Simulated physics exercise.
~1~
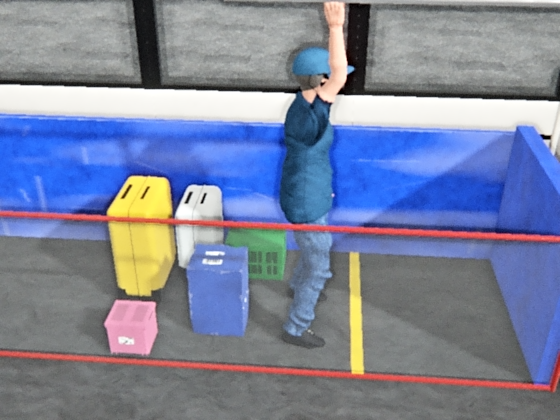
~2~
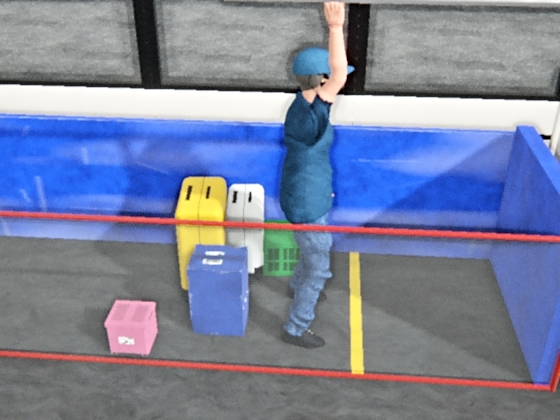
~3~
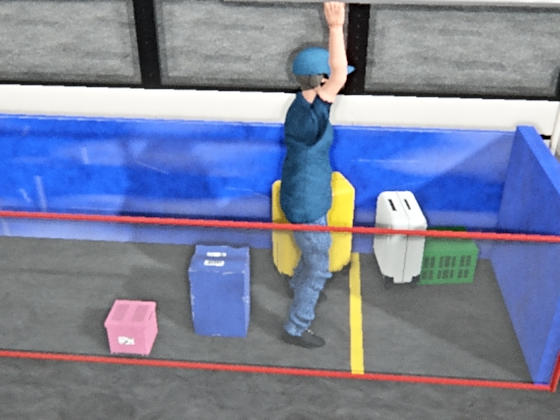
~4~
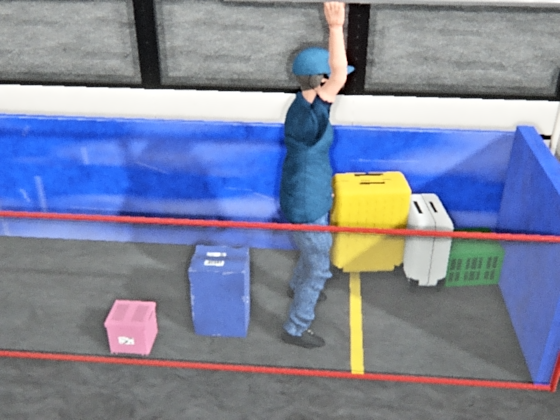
The video shows a capped figure standing with one arm raised as a yellow case, a white case and a green crate slide right behind it, ending beyond the yellow floor line, while the blue case and pink tub stay in place left of the line.
